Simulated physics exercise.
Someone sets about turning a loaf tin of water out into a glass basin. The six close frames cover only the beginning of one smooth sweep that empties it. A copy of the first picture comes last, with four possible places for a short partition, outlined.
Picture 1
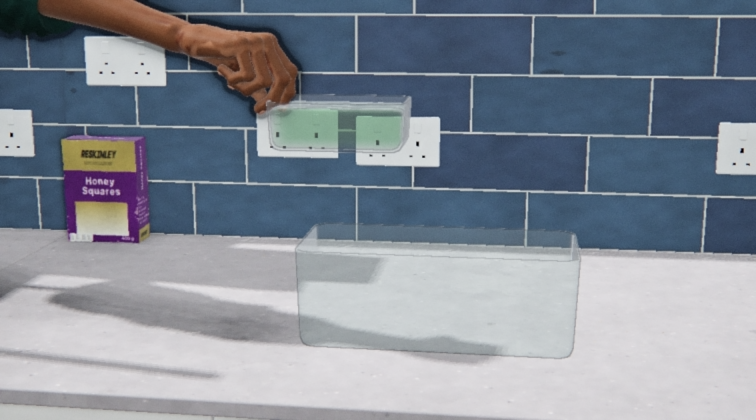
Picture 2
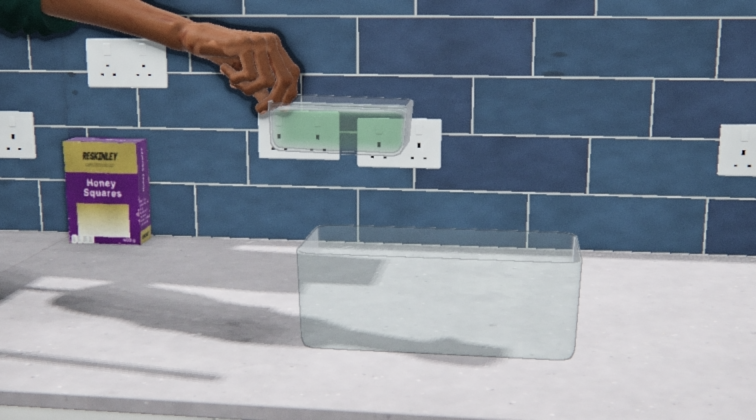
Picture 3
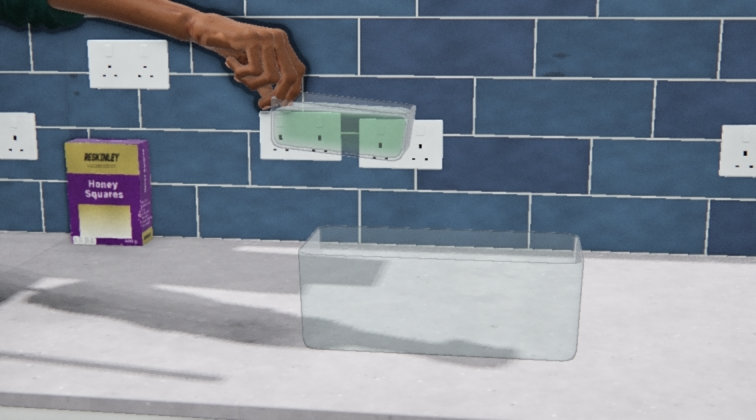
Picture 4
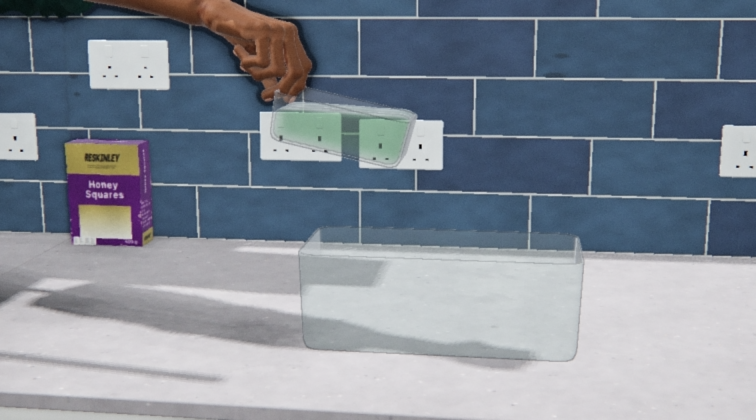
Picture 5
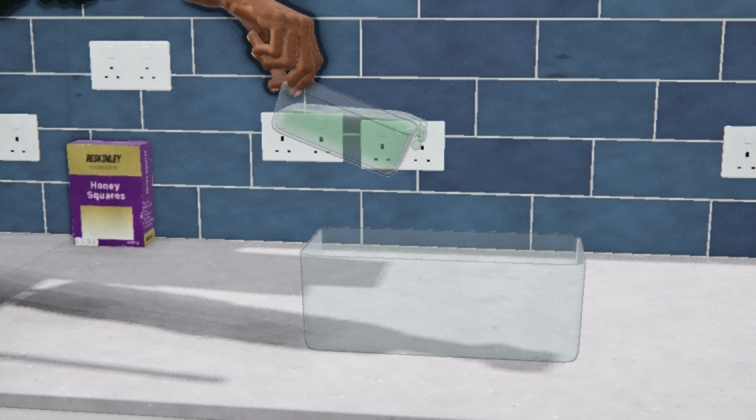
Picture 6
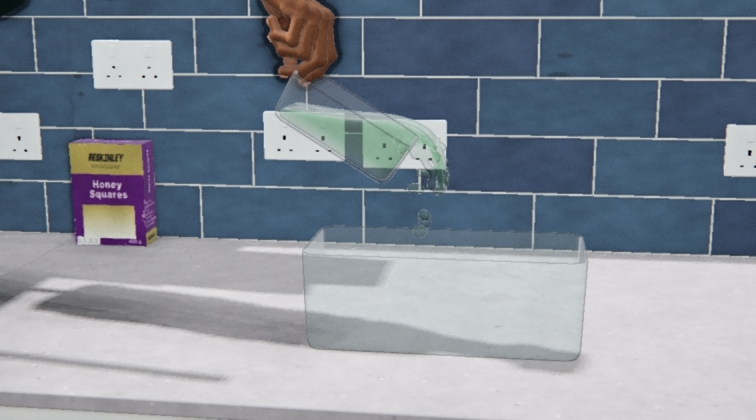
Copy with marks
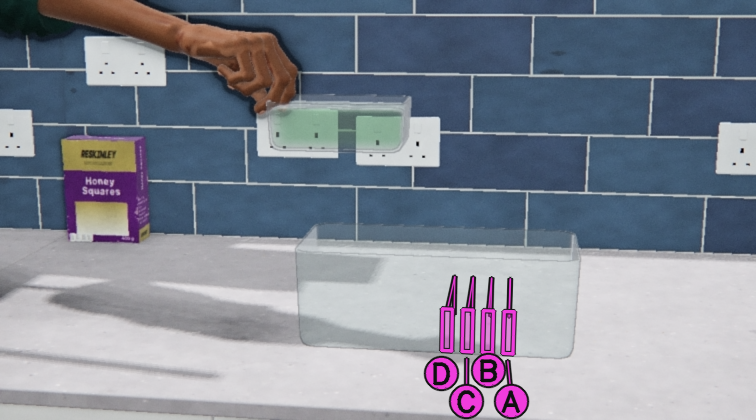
A hand at the upper left holds a clear loaf tin of pale green water above a large, empty clear basin on a light grey worktop, seen from the front. Behind are blue wall tiles with white sockets, and a purple and gold box stands at left. The hand tilts the tin rightward, and water slips over its lip and streams downward, while the view barely shifts.
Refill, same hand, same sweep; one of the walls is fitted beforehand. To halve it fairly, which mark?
Position C does it best.
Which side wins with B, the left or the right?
More ends on the left.
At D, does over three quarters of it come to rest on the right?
No.
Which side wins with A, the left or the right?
The left side.
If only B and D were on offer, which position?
It is D.
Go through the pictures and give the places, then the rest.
Upright, lip at (406, 100); basin from (300, 344) to (573, 357); nothing has left yet, in the first picture.
Upright, lip at (407, 103); nothing has left yet, in the second picture.
Tipped about 6°, lip at (410, 109); nothing has left yet, in the third picture.
Tipped about 12°, lip at (412, 117); water is over the lip, down to (412, 117), in the fourth picture.
Tipped about 21°, lip at (414, 129); water is over the lip, down to (418, 143), in the fifth picture.
Tipped about 32°, lip at (414, 140); water is over the lip, down to (423, 229), in the sixth picture.
In magenta, A at (507, 360); B at (487, 359); C at (466, 358); D at (446, 357).
If A is chosen, about 93 % ends left of the wall and 2 % right of it; 5 % is lost outside.
If B is chosen, about 88 % ends left of the wall and 6 % right of it; 6 % is lost outside.
If C is chosen, about 49 % ends left of the wall and 45 % right of it; 6 % is lost outside.
If D is chosen, about 31 % ends left of the wall and 64 % right of it; 6 % is lost outside.
